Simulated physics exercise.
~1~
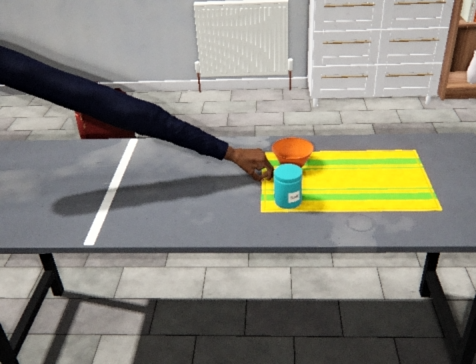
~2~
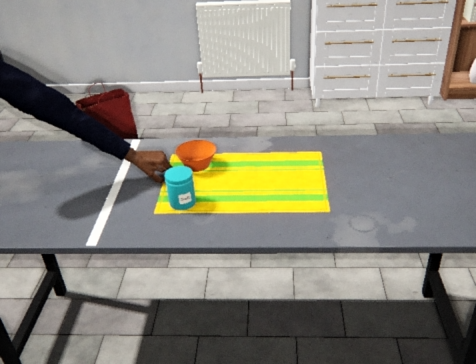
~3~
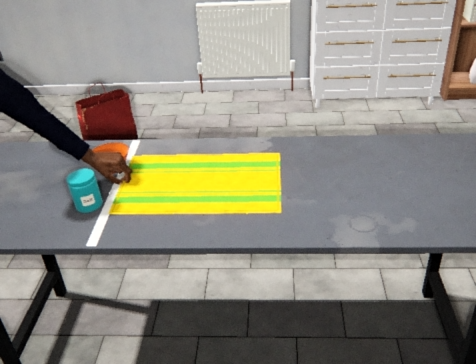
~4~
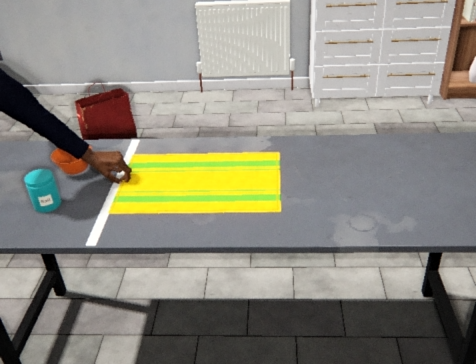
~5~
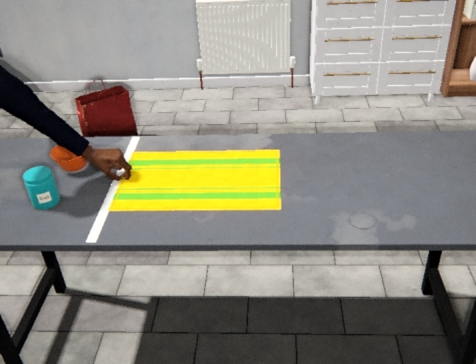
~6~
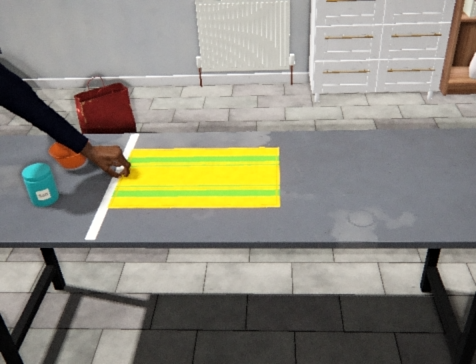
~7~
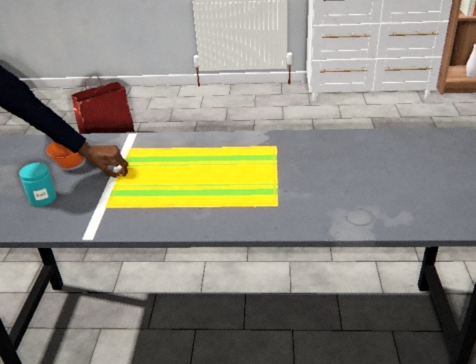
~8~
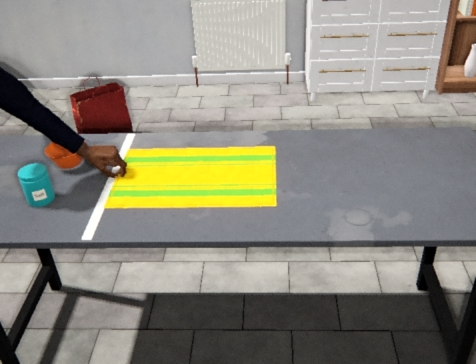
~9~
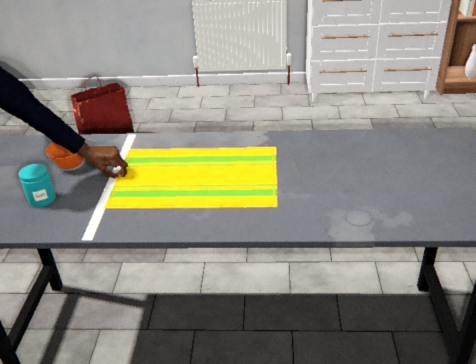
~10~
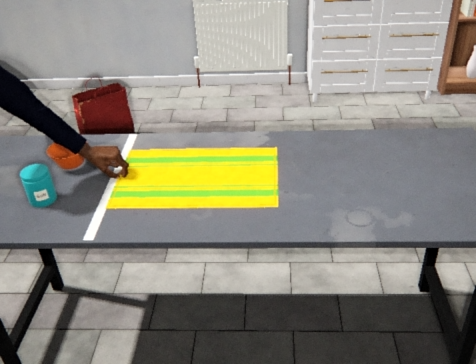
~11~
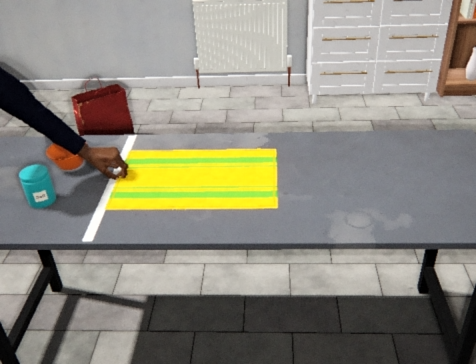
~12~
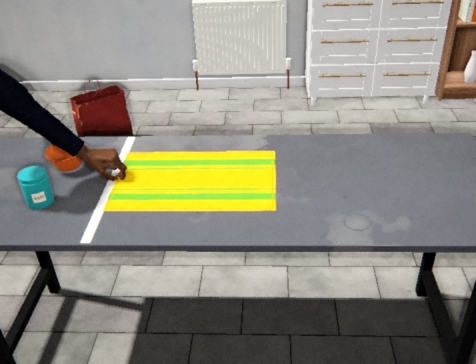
To begin with, a turquoise jar and an orange bowl sit on a yellow table runner with green stripes, on a grey table marked with a white tape line. A hand in a dark sleeve grips the runner's left edge and draws it to the left, carrying both items along. The hand stops with the edge at the tape, and the jar slides off the front onto the bare table. The bowl follows, leaving the cloth and crossing the line too. Finally, both rest upright left of the tape while the hand stays on the runner's edge.
